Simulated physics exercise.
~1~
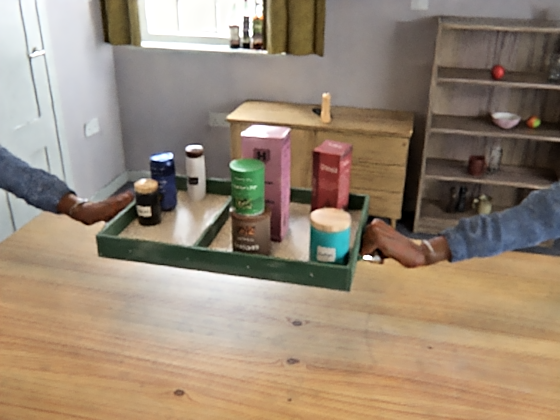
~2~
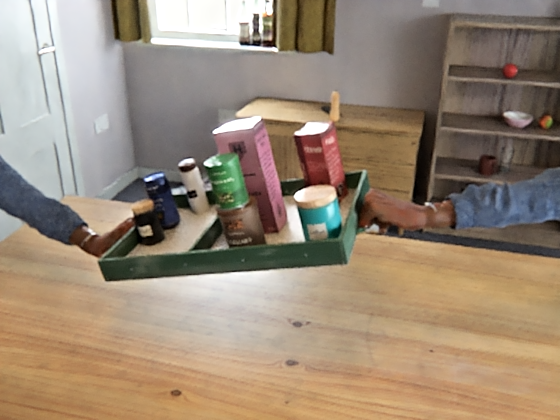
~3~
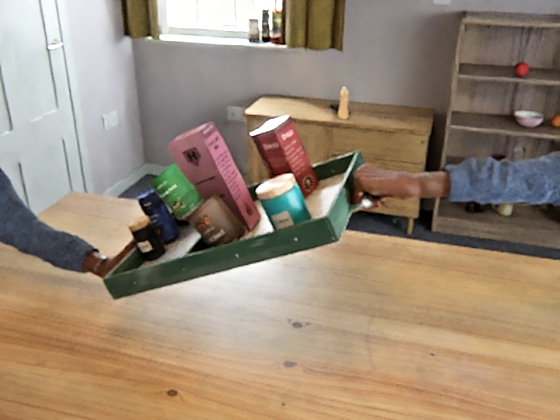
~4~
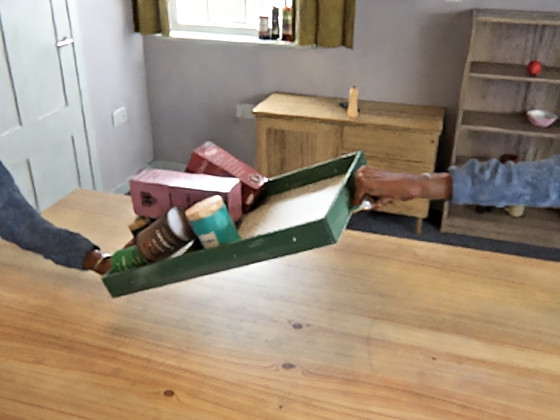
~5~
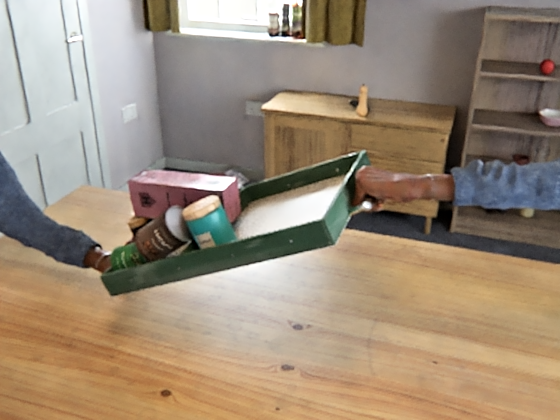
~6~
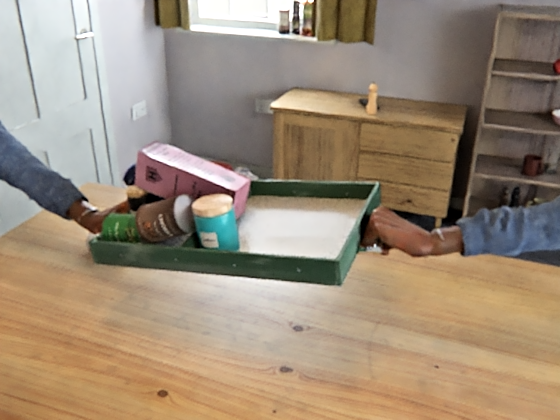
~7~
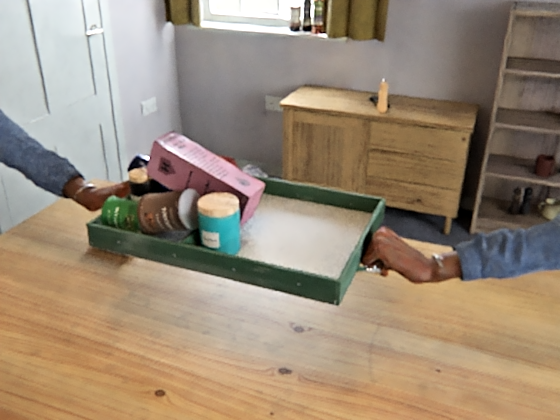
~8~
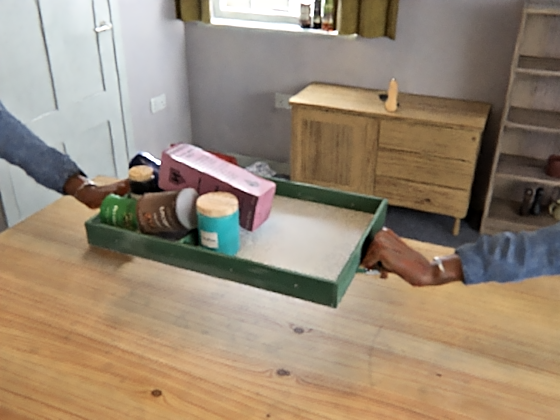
Green tray held by two hands tipping left and levelling again, its cartons and tins toppled leftward, the turquoise jar upright but shifted.
